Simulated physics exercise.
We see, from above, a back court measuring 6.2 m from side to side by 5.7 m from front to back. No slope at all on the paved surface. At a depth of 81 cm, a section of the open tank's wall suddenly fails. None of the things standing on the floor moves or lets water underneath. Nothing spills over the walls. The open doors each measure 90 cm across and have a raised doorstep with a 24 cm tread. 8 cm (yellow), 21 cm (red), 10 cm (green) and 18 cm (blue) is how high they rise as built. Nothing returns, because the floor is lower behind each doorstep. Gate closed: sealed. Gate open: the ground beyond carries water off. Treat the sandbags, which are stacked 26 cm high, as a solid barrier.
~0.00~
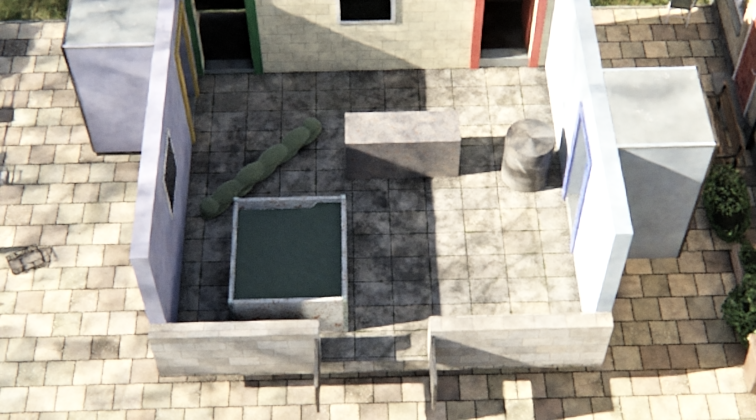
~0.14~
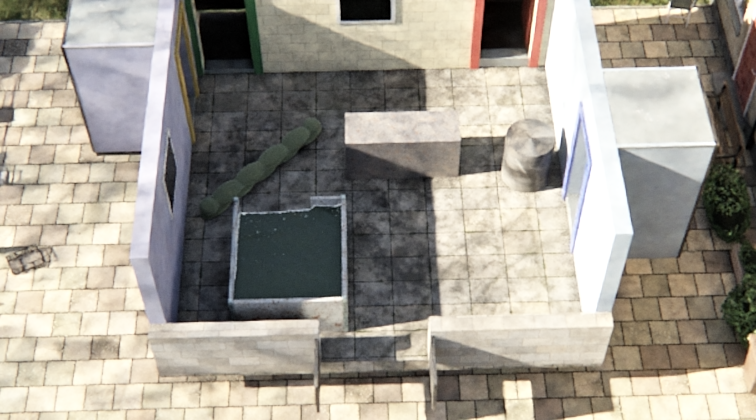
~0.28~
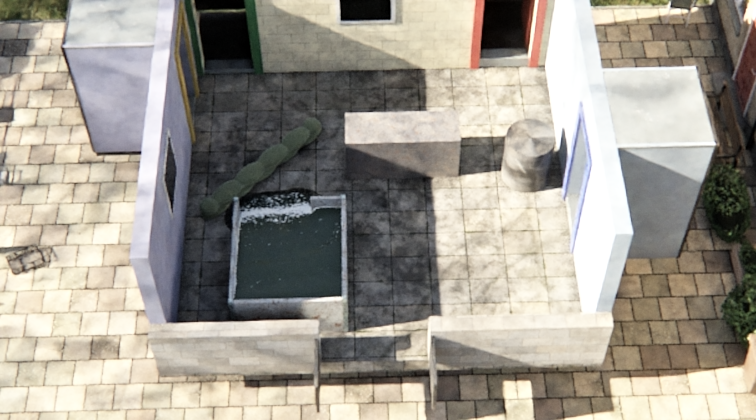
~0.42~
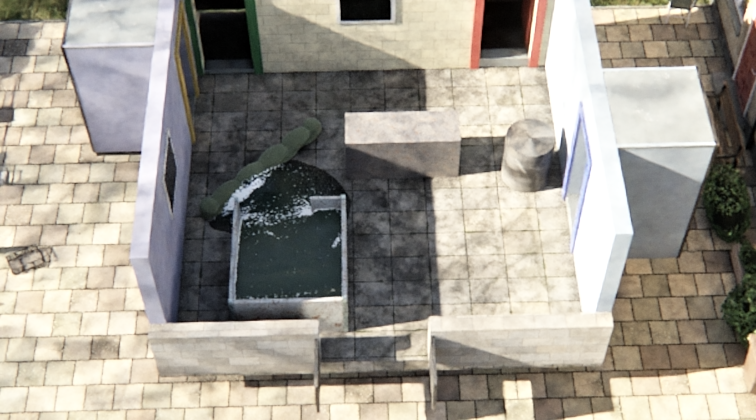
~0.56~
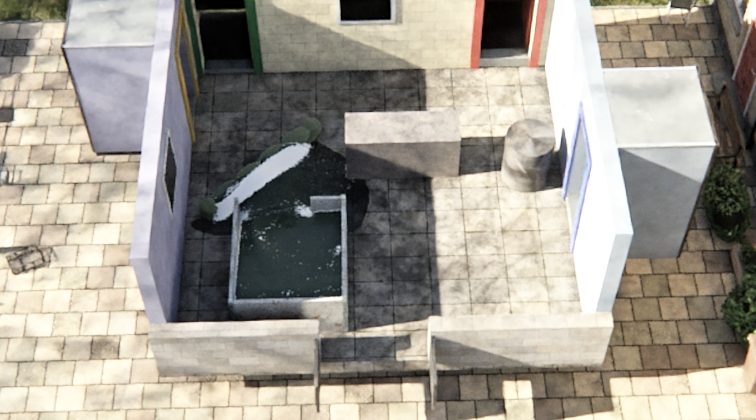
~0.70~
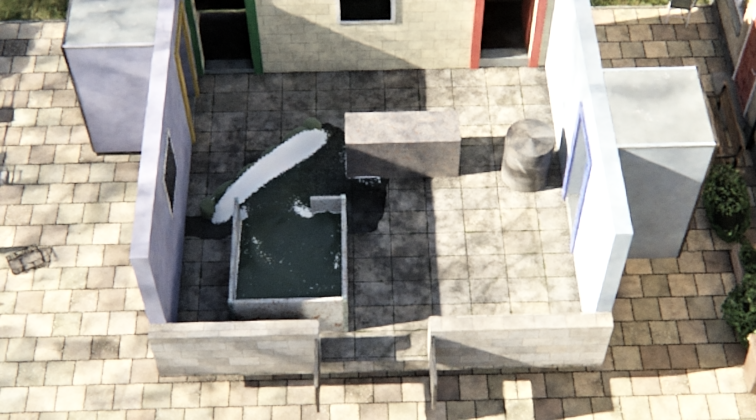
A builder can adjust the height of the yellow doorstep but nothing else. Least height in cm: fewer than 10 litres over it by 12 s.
Approx. 7 cm.
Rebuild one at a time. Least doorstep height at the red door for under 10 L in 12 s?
At red, roughly 14.5 cm.
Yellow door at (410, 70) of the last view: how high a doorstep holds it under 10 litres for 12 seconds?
Something near 20 cm.
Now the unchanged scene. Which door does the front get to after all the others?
That would be the blue door.
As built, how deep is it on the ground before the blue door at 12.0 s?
7.0 cm.
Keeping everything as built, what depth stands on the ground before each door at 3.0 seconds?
Lab note, depth in cm: Yellow 5; red 9; green 17; blue 0.
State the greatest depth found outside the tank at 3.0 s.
Max depth: Near 32 cm.
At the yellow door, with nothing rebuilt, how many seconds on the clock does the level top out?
Roughly at 4.0 s.
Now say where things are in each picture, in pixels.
The first frame shows still water, 81 cm deep, in the open tank at (289, 251); the yellow door at (187, 77) is dry.
In the second frame, the front is at a hidden place, 0.3 m from the gap on the far side; 0.3 m2 of floor is wet, 81 cm left at the back.
In the third frame, the gap is on the far side, the front 0.8 m out at (283, 194); the back of the open tank holds 81 cm.
In the fourth frame, the front is at (284, 166), 1.4 m from the gap on the far side; 2.0 m2 of floor is wet, 75 cm left at the back.
In the fifth frame, the gap is on the far side, the front 1.8 m out at (309, 146); the back of the open tank holds 68 cm.
In the sixth frame, the front is at (331, 129), 2.2 m from the gap on the far side; 3.5 m2 of floor is wet, 70 cm left at the back; 1.8 m in a straight line remain to the yellow door at (187, 77).
After 1.4 s water covers 35 % of the floor, deepest (50 cm) near (243, 198); it has not reached the yellow door.
After 3.0 s water covers 60 % of the floor, deepest (32 cm) near (309, 146); 5 cm at the yellow door, 1 litre in over its 8 cm doorstep.
After 12.0 s water covers 95 % of the floor, deepest (12 cm) near (363, 186); 7 cm at the yellow door, 5 litres in over its 8 cm doorstep.
At the yellow door as built, the water arrived by 1.7 s and peaked near 10 cm at 4.2 s.
Run again over the same 12 s with other heights there, 23 litres in over 6 cm, 5 litres over 8 cm. The limit of 10 litres is kept from about 7 cm up.
